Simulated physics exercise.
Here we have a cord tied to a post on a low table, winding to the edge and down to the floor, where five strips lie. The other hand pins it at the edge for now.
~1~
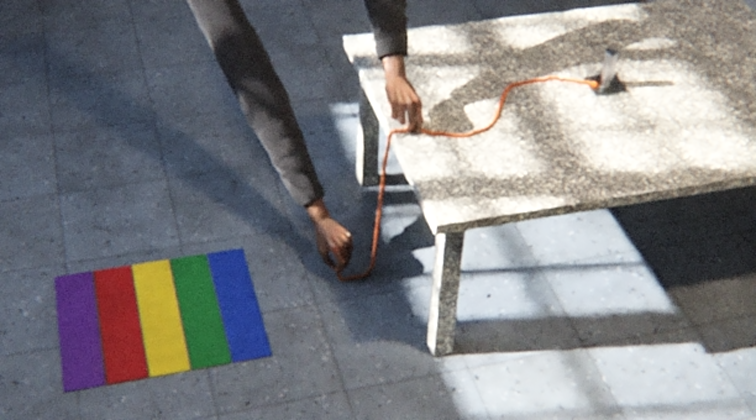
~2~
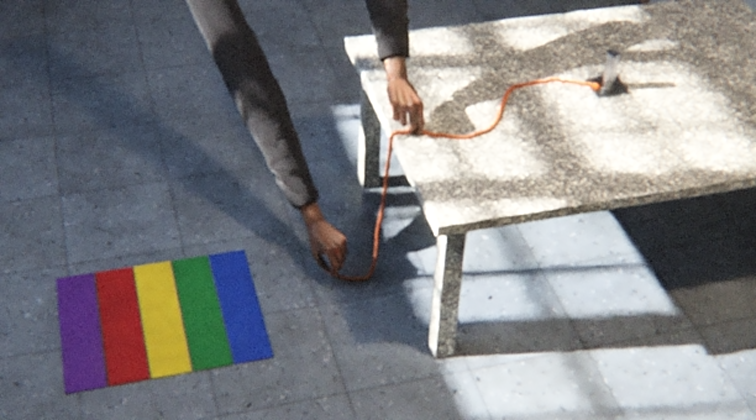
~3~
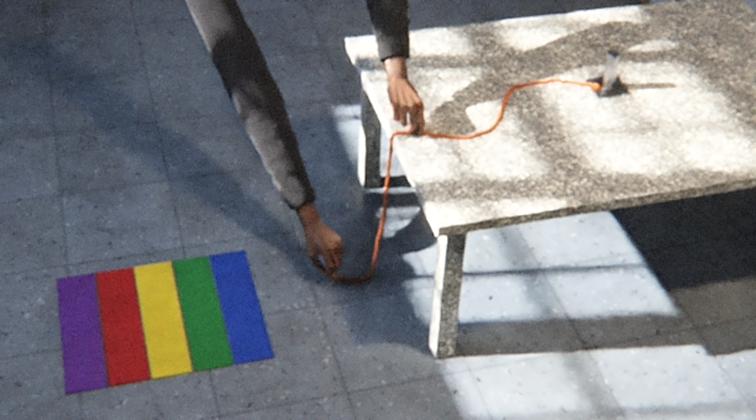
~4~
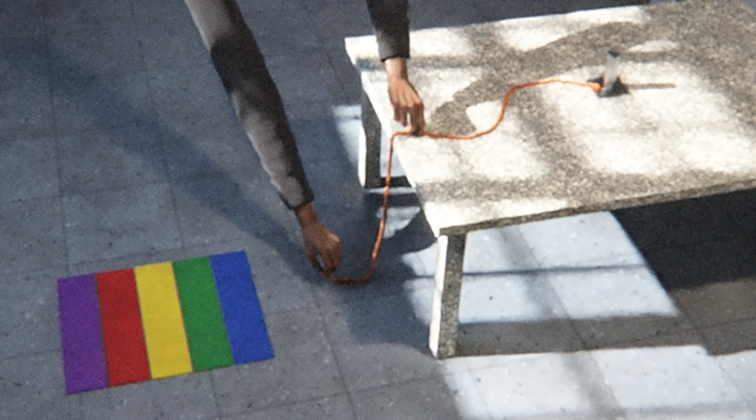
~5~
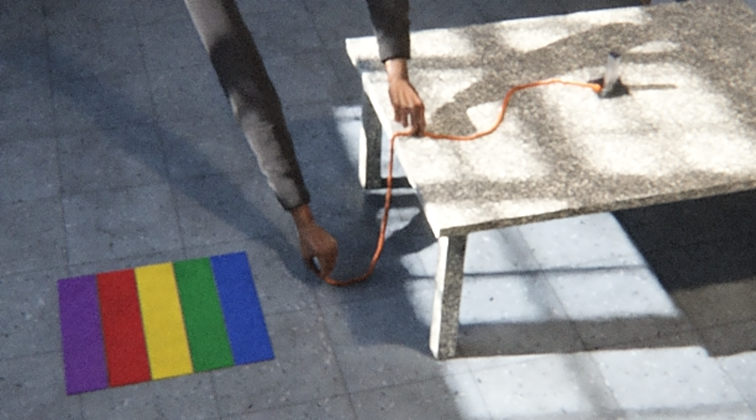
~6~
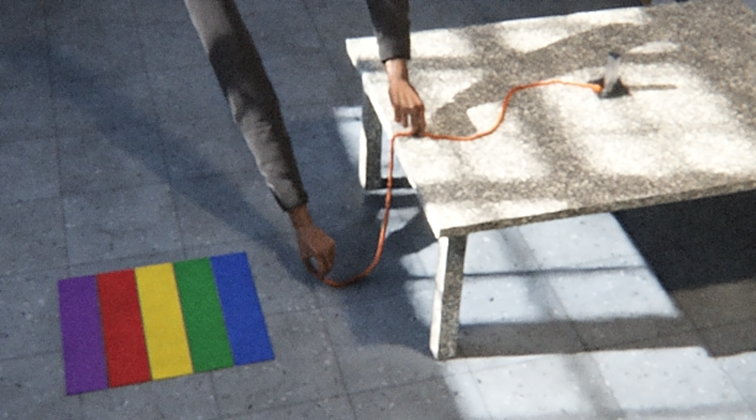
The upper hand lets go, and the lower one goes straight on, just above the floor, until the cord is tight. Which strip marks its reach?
It gets as far as the yellow strip.
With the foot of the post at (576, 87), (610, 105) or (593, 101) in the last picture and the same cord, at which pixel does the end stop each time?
The places are (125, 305), (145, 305) and (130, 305).
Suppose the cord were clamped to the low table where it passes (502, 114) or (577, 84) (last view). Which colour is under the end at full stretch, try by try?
Try by try: Green; yellow.
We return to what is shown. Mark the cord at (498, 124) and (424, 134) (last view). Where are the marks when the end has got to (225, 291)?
At (454, 122), then (385, 153).
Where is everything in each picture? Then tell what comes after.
End (336, 270); blue (248, 338); green (207, 345); yellow (166, 352); red (125, 359); purple (83, 366), in the first picture.
End (330, 272); cord through (563, 82) (505, 98) (476, 134) (397, 133) (383, 200) (375, 262), in the second picture.
End (327, 273), in the third picture.
End (325, 274); cord through (563, 83) (506, 99) (477, 135) (397, 134) (386, 201) (374, 263), in the fourth picture.
End (321, 276), in the fifth picture.
End (319, 276); cord through (564, 84) (507, 100) (478, 136) (398, 135) (388, 202) (375, 263), in the sixth picture.
Soon after, end near (225, 291); over blue.
Then, end near (185, 298); over green.
At full stretch, end near (161, 302); over yellow. The yellow one.
